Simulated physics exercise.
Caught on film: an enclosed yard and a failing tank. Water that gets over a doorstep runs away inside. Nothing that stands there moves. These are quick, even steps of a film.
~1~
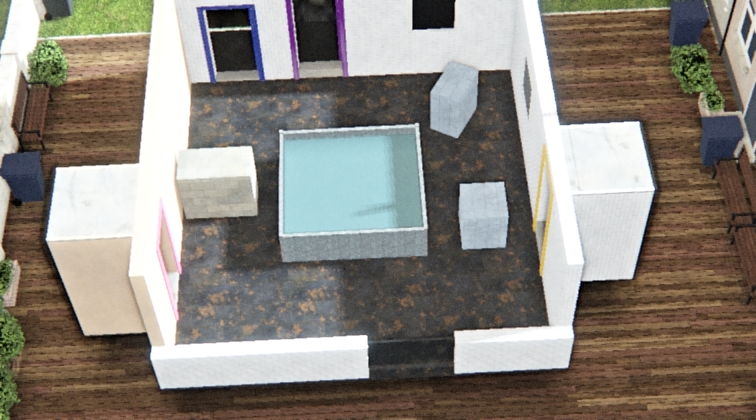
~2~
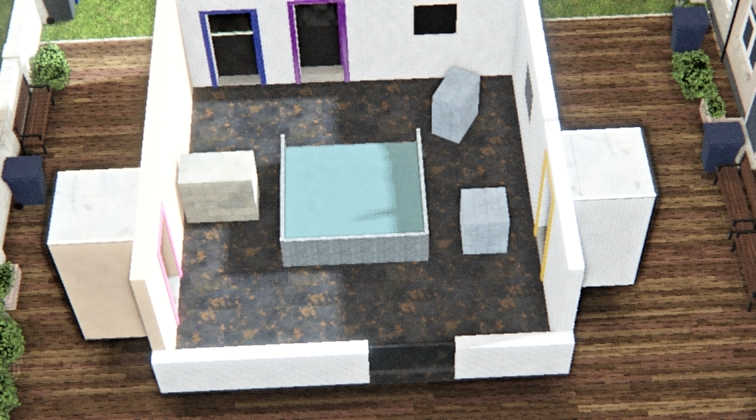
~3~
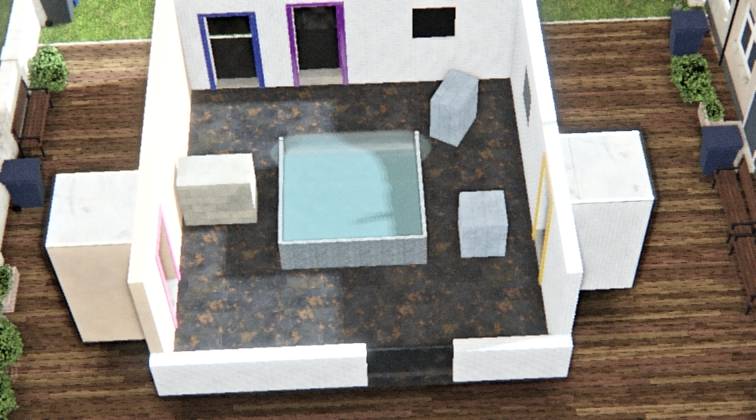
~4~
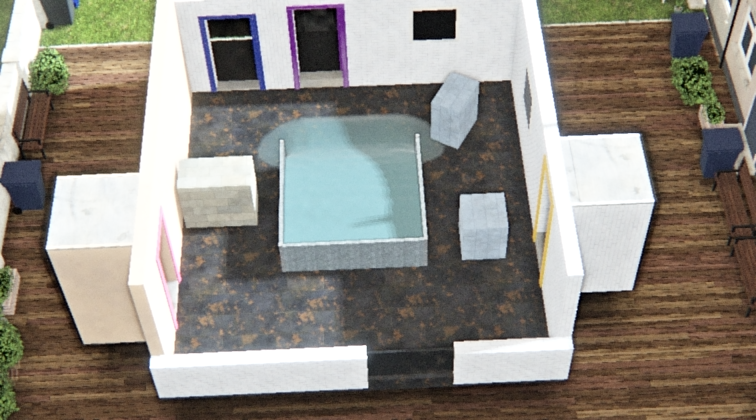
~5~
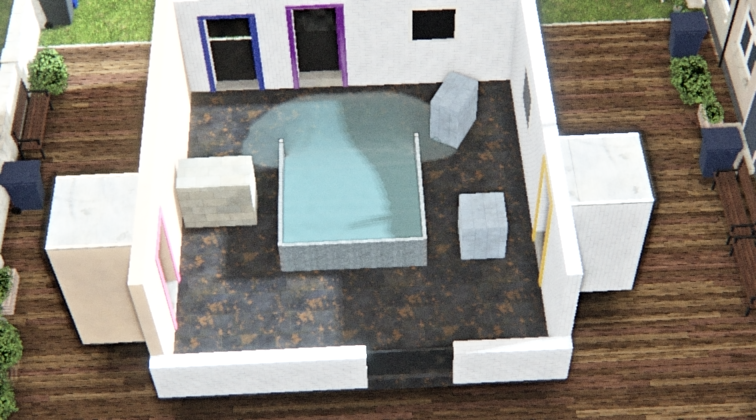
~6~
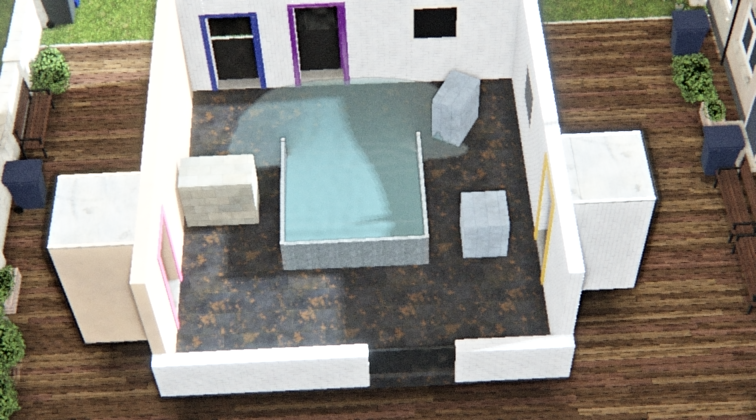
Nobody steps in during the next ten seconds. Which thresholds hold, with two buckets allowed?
In the end: The purple door floods; the blue door floods; the pink door holds within the limit; the yellow door holds within the limit.
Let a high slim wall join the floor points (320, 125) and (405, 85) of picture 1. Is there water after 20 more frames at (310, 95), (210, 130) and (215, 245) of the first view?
In turn: Flooded, wet, no water.
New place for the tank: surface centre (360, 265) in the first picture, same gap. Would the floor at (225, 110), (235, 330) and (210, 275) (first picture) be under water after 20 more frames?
As listed: Awash, no water, clear.
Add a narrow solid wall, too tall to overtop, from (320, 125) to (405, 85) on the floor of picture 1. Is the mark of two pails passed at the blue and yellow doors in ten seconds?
One by one: The blue one is over; the yellow one is under.
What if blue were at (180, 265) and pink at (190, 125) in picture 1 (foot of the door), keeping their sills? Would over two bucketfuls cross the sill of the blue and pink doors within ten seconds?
In short: Blue stays under, pink goes over.
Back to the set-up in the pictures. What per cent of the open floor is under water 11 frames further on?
Some 30 per cent.
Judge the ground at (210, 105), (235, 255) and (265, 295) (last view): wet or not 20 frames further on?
As listed: Covered, free of water, free of water.
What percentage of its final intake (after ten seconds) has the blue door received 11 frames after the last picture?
Roughly 15 per cent.
A moment on, water covers 30 % of the floor; the purple door over two buckets in, the blue door under two buckets in, the pink door not reached, the yellow door not reached.
Next, water covers 30 % of the floor; the purple door far over two buckets in, the blue door over two buckets in, the pink door not reached, the yellow door not reached.
Then, water covers 50 % of the floor; the purple door far over two buckets in, the blue door far over two buckets in, the pink door not reached, the yellow door wet at the sill, nothing in.
Later, water covers 75 % of the floor; the purple door far over two buckets in, the blue door far over two buckets in, the pink door wet at the sill, nothing in, the yellow door wet at the sill, nothing in.
In the end, water covers 95 % of the floor; the purple door far over two buckets in, the blue door far over two buckets in, the pink door wet at the sill, nothing in, the yellow door wet at the sill, nothing in.
